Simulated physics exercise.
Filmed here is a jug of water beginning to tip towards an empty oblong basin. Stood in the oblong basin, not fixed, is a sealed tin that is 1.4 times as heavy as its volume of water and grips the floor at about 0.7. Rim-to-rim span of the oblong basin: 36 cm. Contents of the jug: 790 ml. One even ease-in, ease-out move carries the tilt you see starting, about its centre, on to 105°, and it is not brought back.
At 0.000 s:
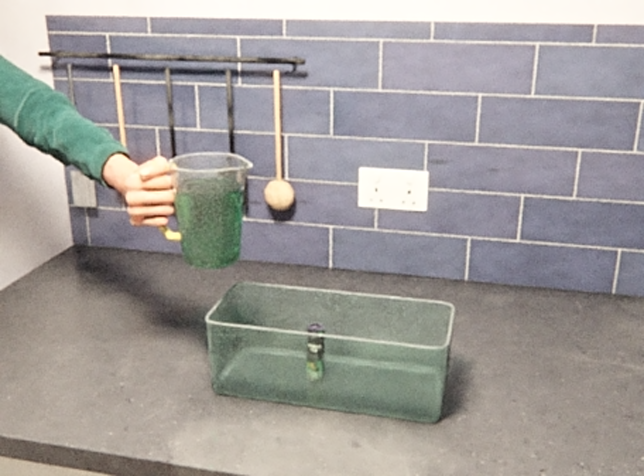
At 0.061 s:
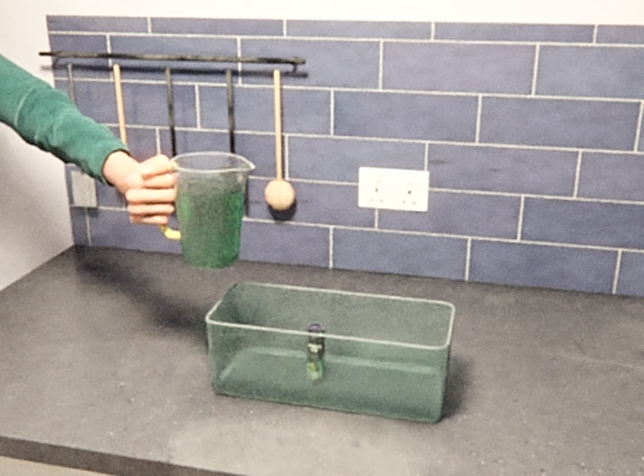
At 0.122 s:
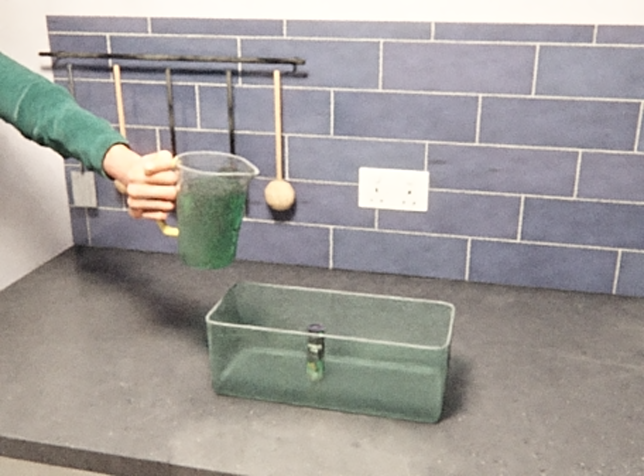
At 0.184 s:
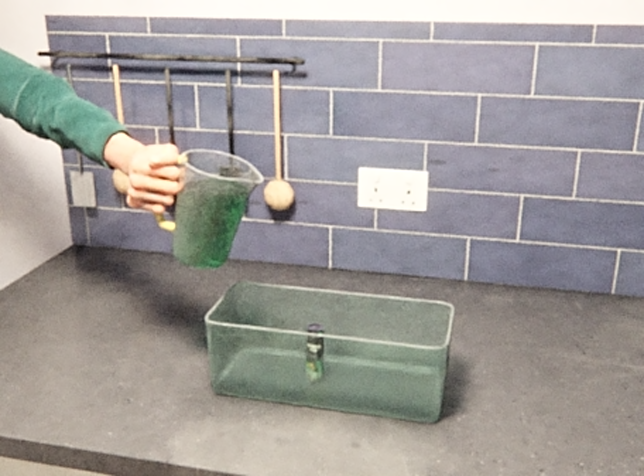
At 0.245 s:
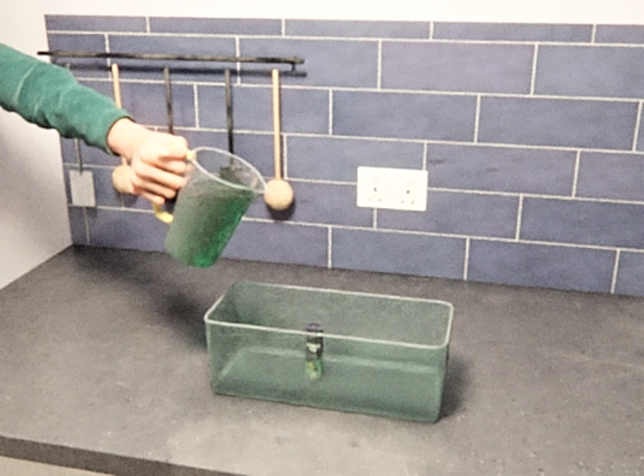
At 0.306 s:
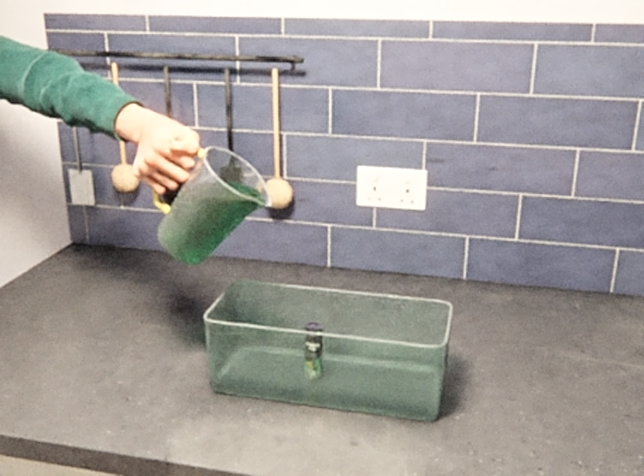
Jug of green-tinted water held by a green-sleeved hand, tilting smoothly to the right above an oblong basin on a grey worktop.
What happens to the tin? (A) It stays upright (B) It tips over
B.
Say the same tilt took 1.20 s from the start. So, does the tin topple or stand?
Then the tin tumbles.
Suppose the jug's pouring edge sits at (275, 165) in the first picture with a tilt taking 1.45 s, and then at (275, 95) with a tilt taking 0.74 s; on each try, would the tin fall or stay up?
Trial 1 - tin stays standing; trial 2 - tin stays standing.
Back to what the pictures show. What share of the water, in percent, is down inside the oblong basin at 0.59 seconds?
I'd put it near 10 percent.
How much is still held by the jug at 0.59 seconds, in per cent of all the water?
Fraction remaining: Approx. 68 per cent.
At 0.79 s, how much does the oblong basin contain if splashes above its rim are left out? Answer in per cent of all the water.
Some 62 percent.
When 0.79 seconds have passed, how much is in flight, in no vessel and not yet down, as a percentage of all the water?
Close to 18 per cent.
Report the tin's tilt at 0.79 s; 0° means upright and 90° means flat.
5°.
Then, 0.59 s in, the tilt is 94° and 67 per cent is still to pour; the tin stands where it began.
Then, 0.79 s in, the tilt is 105° and 21 per cent is still to pour; the tin stands 3 cm from where it began.
Then, 1.01 s in, the tilt is 105° and 3 per cent is still to pour; the tin lies on its side.
Then, 1.24 s in, the tilt is 105° and 0 per cent is still to pour; the tin lies on its side.
Finally, the tin lies on its side.
